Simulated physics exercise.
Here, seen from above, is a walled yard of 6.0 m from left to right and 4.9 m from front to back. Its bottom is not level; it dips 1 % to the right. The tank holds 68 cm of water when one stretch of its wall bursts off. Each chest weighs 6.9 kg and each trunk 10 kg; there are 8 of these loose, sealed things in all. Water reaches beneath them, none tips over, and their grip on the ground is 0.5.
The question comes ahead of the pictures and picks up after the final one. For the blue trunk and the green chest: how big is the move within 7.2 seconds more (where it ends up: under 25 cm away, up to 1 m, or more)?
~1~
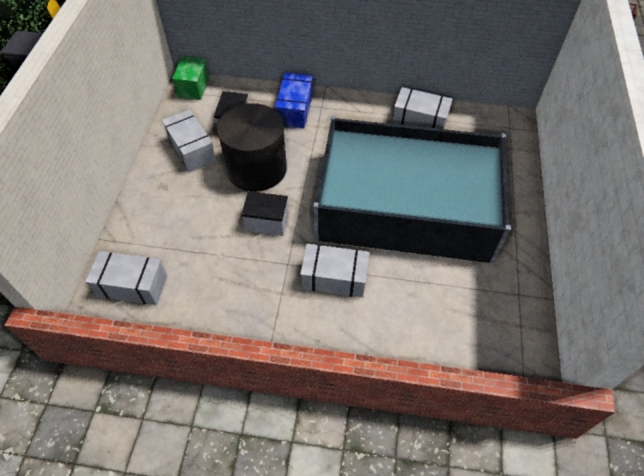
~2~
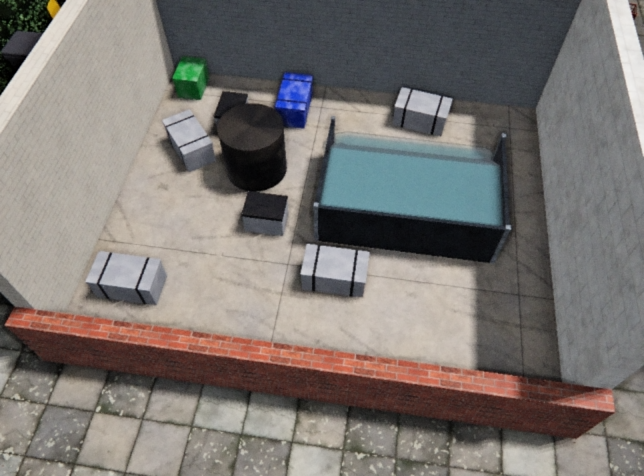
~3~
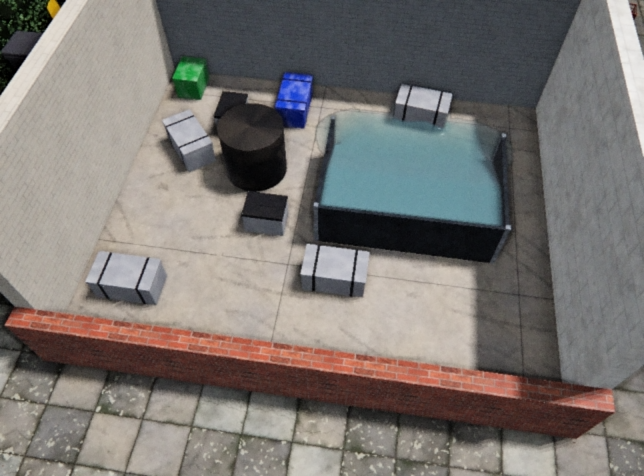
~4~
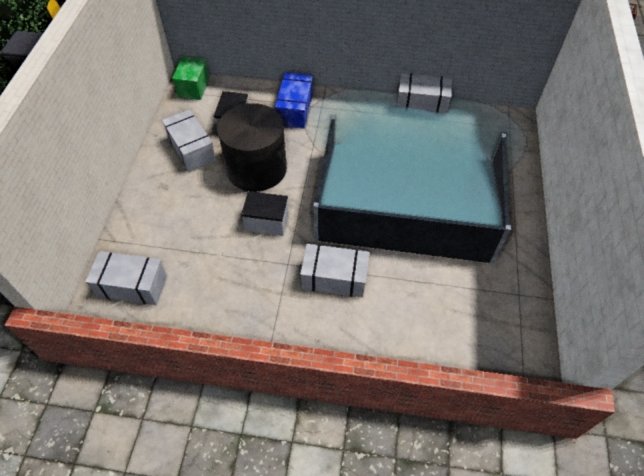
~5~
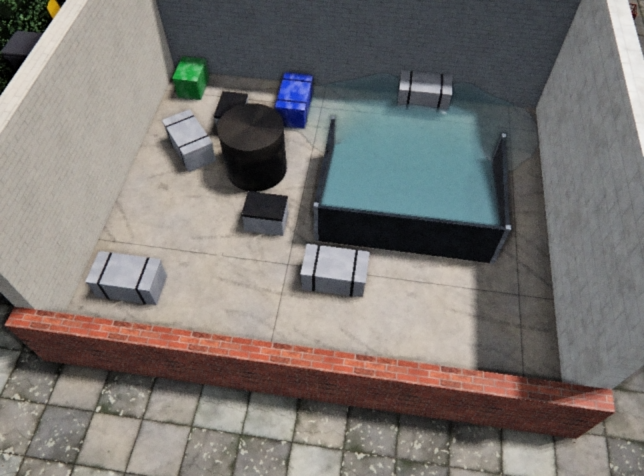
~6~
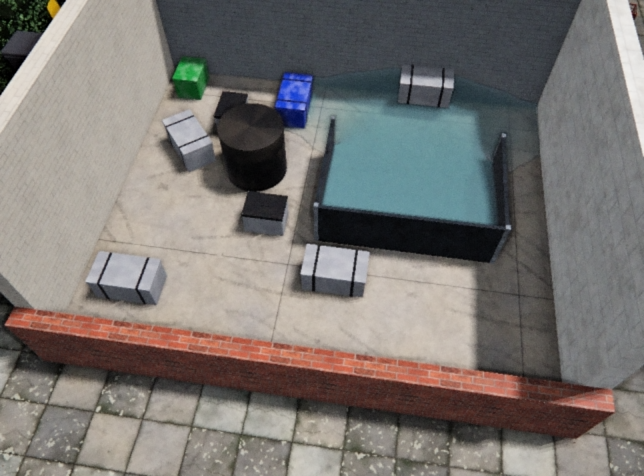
The blue trunk? It relocates a long way. The green chest? It relocates a long way.
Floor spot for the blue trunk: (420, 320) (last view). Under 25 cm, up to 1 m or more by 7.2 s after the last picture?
Short answer: It goes only partway.
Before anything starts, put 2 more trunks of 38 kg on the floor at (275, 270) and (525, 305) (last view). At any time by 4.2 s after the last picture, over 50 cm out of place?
So it goes behind the line, then across the line.
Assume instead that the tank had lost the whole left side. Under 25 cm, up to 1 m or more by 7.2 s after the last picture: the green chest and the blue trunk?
With that failure, the green chest covers a big distance, and the blue trunk covers a big distance.
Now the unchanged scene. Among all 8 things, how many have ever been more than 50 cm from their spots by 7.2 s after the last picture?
Total: 7.
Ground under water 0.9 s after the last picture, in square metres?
Close to 11.0 m2, I'd say.
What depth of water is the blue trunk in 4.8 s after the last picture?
Depth: About 12 cm.
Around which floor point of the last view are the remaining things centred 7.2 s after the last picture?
I'd put it around (278, 241).
Then, 0.9 s after the last picture the blue trunk is near (258, 93), 0.6 m from its start, aground; the green chest is near (188, 69), 0.0 m from its start, aground; 1 afloat.
Then, 2.8 s after the last picture the blue trunk is near (166, 144), 2.1 m from its start, afloat; the green chest is near (155, 94), 0.9 m from its start, afloat; 4 afloat.
Then, 4.8 s after the last picture the blue trunk is near (245, 246), 3.0 m from its start, afloat; the green chest is near (129, 222), 3.0 m from its start, afloat; 8 afloat.
Then, 7.2 s after the last picture the blue trunk is near (282, 191), 2.0 m from its start, afloat; the green chest is near (103, 266), 3.8 m from its start, afloat; 8 afloat.
